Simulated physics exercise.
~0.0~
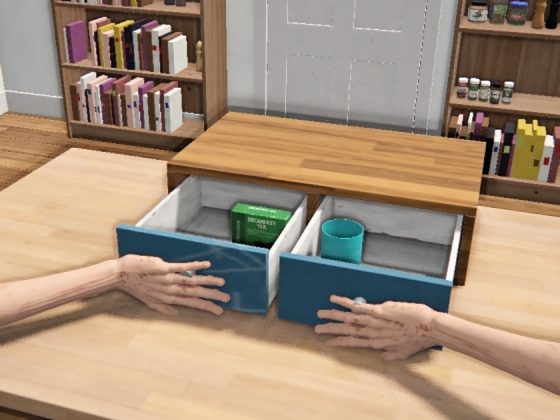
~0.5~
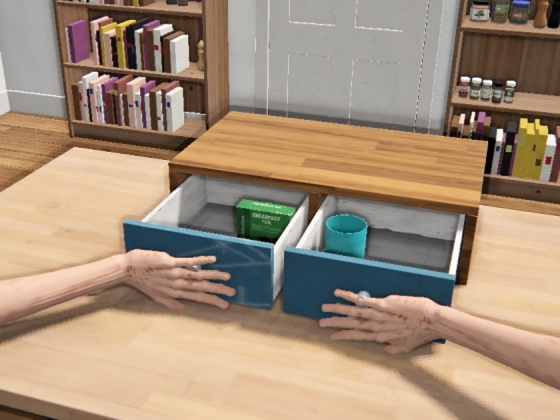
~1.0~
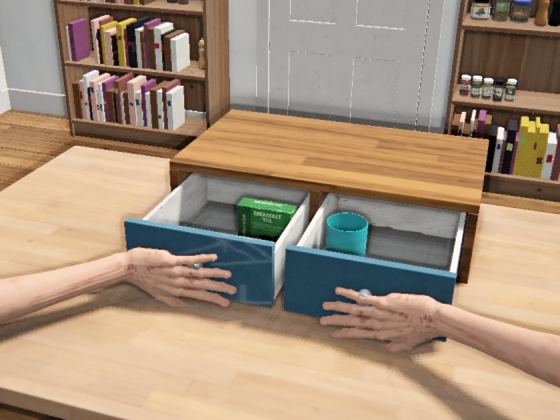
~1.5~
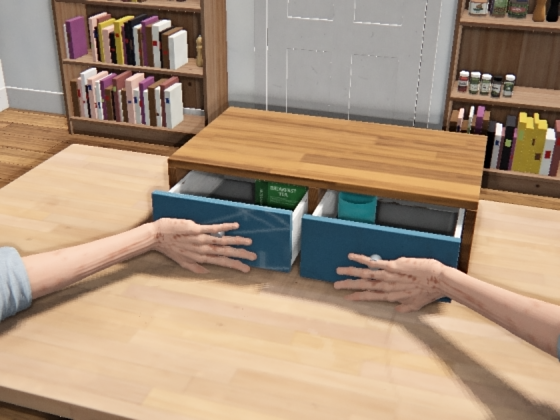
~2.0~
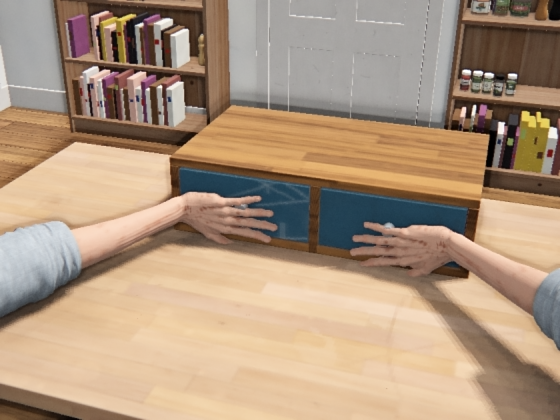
Two hands push the blue fronts of two open drawers in a low wooden chest, the left holding a green packet and the right a turquoise cup, and both drawers slide in together until they close, hiding the items inside.
